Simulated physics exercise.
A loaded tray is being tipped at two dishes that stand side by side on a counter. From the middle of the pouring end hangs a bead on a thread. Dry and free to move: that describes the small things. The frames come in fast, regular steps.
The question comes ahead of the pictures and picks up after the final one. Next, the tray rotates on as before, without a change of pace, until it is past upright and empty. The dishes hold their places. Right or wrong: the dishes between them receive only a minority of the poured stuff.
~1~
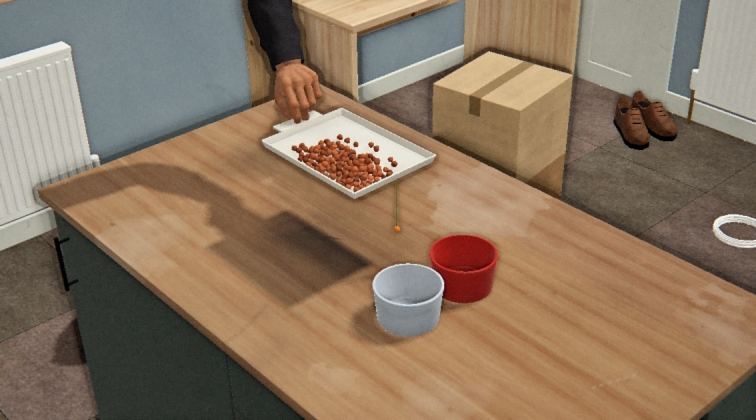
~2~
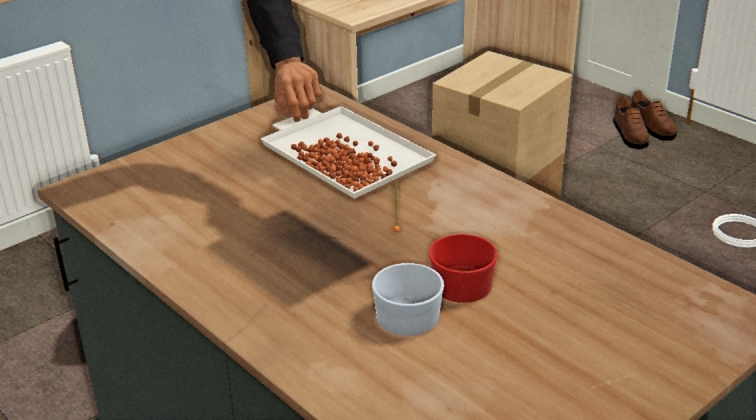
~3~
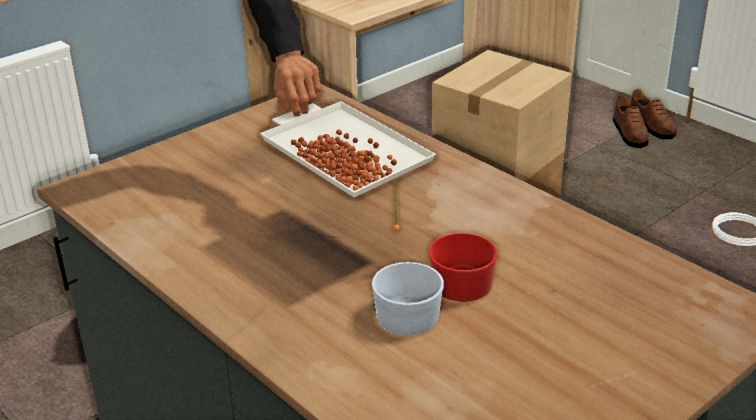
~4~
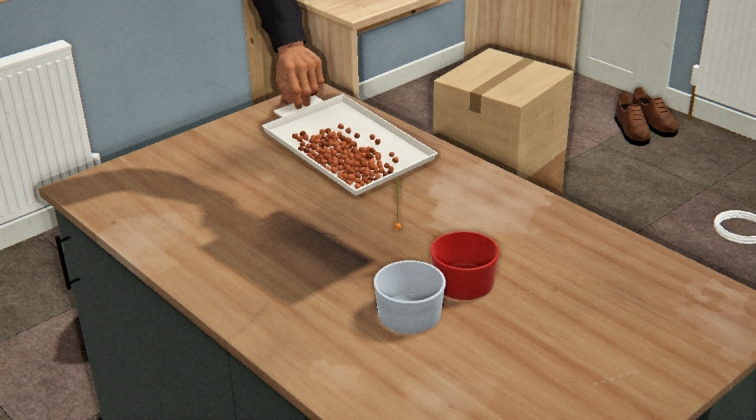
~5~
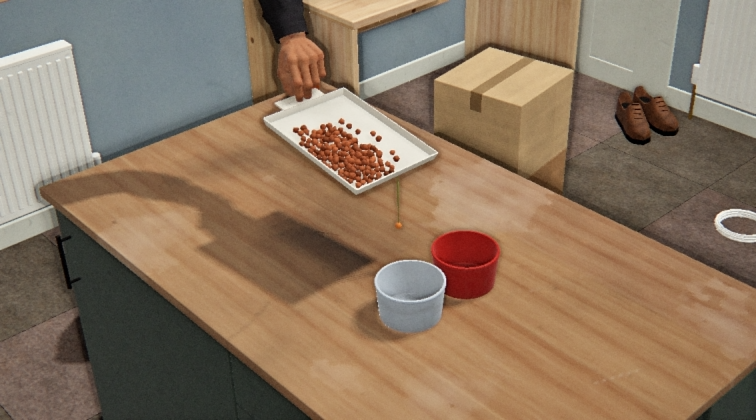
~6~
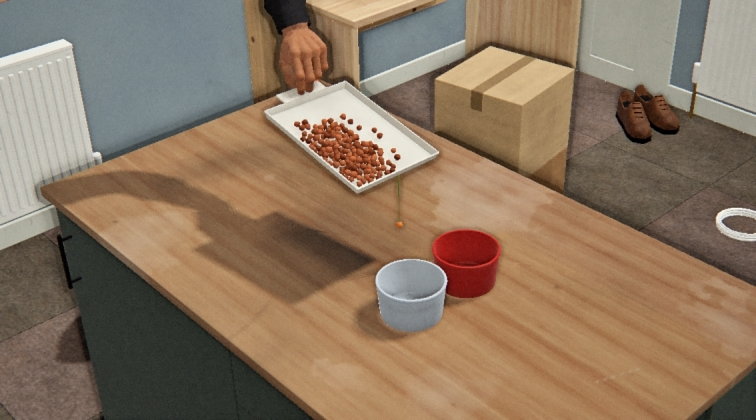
Right, they get under half.
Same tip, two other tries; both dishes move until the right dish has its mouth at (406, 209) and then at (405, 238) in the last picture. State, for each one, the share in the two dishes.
I'd say about 0 percent, followed by about 50 percent.
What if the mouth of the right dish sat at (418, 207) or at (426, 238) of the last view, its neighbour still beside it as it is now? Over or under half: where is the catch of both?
Short of half, then beyond half.
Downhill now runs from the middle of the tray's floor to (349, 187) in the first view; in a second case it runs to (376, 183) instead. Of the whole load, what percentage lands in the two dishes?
Near 0 % and 10 %.
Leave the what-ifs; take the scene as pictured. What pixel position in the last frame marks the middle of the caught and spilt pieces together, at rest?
Around (417, 277).
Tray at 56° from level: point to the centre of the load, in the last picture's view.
Mark it at roughly (384, 157) in the final frame.
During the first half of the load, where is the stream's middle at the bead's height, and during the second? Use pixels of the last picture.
Earlier portion about (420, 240); later portion about (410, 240).
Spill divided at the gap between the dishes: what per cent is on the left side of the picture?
About 80 %.
Soon, tray tipped steeply; nearly all on the tray; a stray few in the left dish; a stray few in the right dish; a stray few outside both; a small part in the air.
A while on, tray tipped right over; most on the tray; a small part in the left dish; a stray few in the right dish; a small part outside both.
Towards the end, tray tipped past a quarter turn; about a quarter in the left dish; a small part in the right dish; most outside both.
Finally, tray tipped past a quarter turn; about a quarter in the left dish; a small part in the right dish; most outside both.
